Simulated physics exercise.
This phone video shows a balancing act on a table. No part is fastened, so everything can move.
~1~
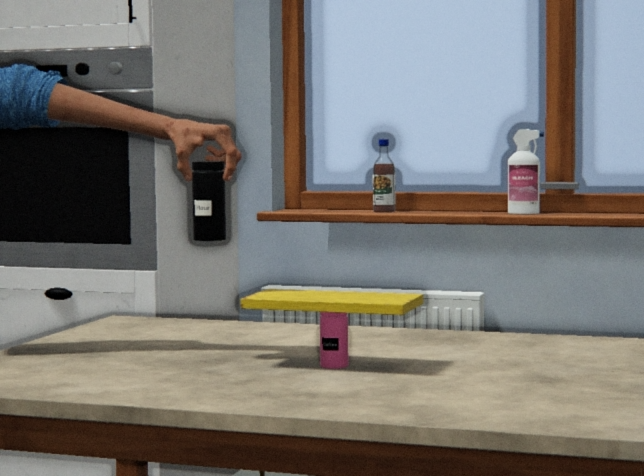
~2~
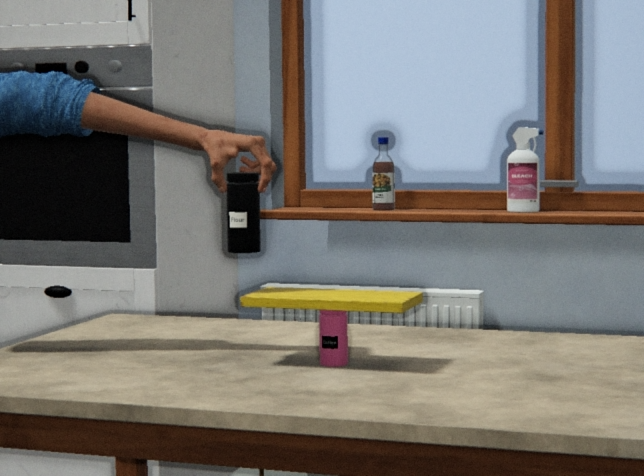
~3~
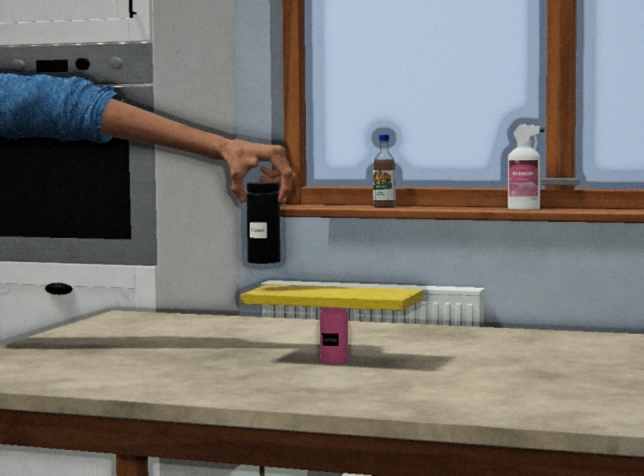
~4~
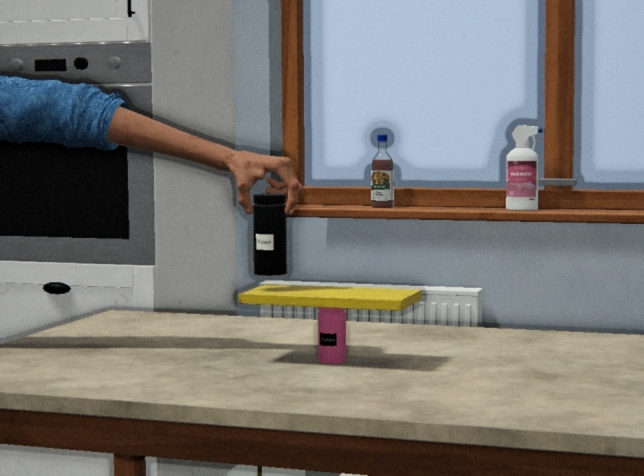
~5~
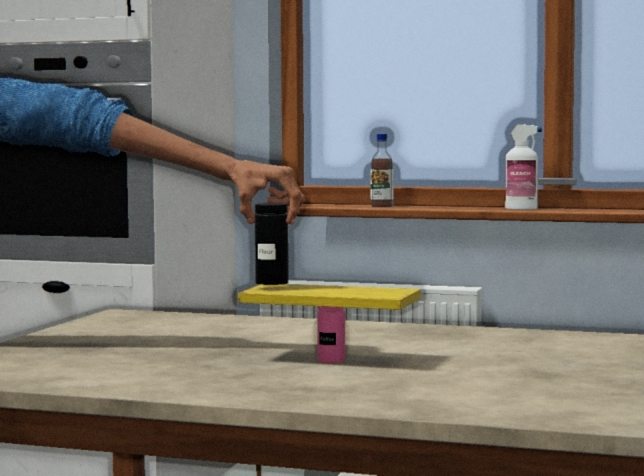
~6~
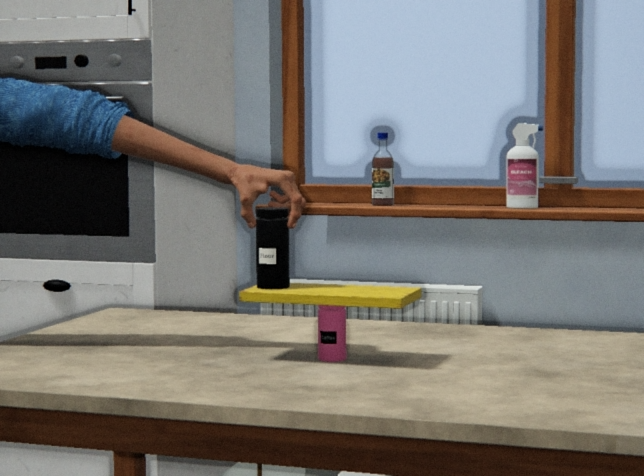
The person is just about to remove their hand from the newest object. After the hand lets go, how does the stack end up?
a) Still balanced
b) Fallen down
Fallen down.
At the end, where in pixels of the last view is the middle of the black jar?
I'd point to roughly (170, 334).
Then, 0.50 s on from there, black jar now fallen; yellow board turned 47° from how it was put.
Then, 0.70 s on from there, yellow board now fallen; pink shaker shifted about its own width.
In the end, fallen, black jar and yellow board; moved from the start, pink shaker. At the end, from the last picture's camera, black jar near (170, 334). The stack comes apart.
